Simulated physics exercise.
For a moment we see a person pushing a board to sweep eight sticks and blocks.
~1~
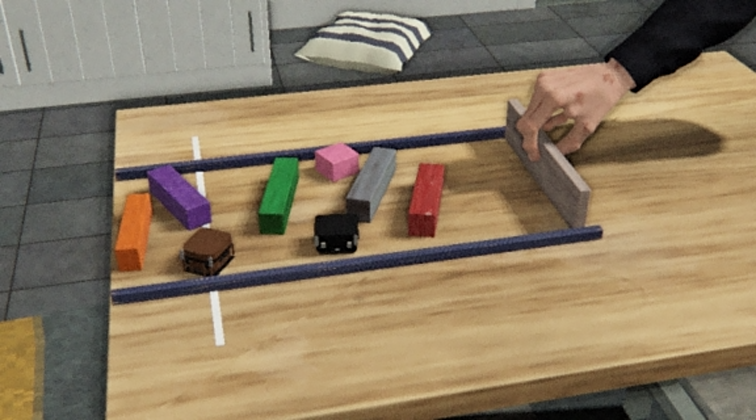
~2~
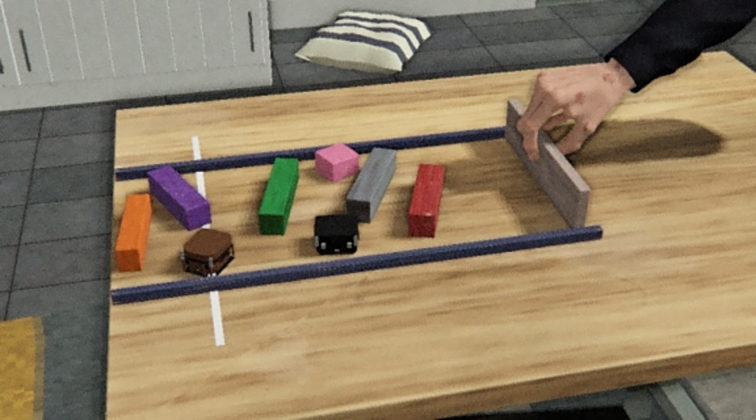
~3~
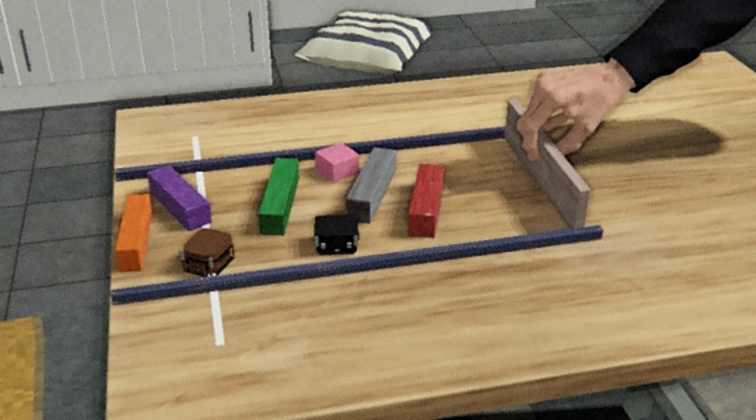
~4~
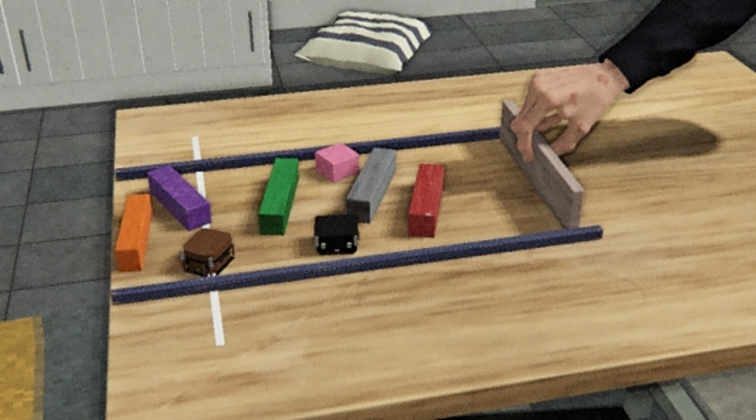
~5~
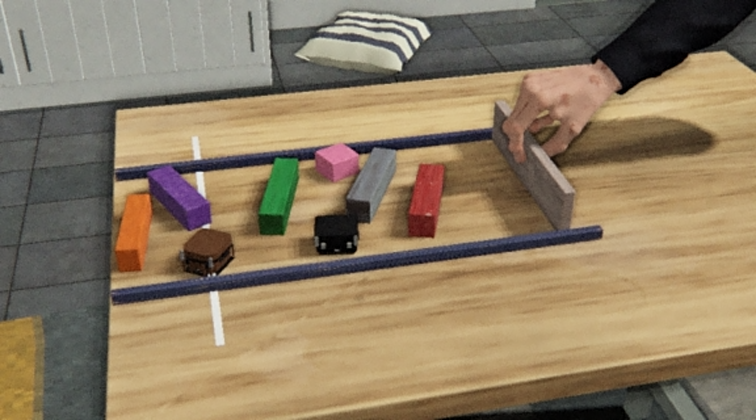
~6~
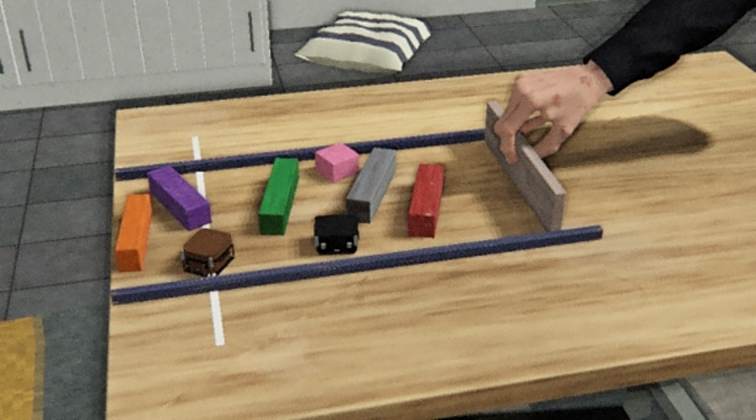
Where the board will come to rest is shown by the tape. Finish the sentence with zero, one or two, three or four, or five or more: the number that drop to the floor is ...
The number that drop to the floor is one or two.
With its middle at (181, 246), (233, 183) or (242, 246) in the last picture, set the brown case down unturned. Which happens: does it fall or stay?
The brown case does not fall; tumbles off; survives.
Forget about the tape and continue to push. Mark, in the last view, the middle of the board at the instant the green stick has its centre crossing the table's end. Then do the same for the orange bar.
The green stick puts it at (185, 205), the orange bar at (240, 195).
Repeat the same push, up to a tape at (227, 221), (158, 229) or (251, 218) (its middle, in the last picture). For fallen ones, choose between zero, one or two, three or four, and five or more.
Trial 1 - 1 or 2; trial 2 - five or more; trial 3 - no fall at all.
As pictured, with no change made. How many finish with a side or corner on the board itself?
That makes 1.
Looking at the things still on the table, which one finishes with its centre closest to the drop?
The brown case is it.
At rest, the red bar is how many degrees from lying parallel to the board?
About 0°.
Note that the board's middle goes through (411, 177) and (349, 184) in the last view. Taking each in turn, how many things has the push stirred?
Tally: 2; 5.
Soon after, none off yet; orange bar at rest near (135, 232); purple bar at rest near (179, 197); brown case at rest near (208, 254).
In the end, the number that fall off is one or two; gone, purple bar and orange bar.
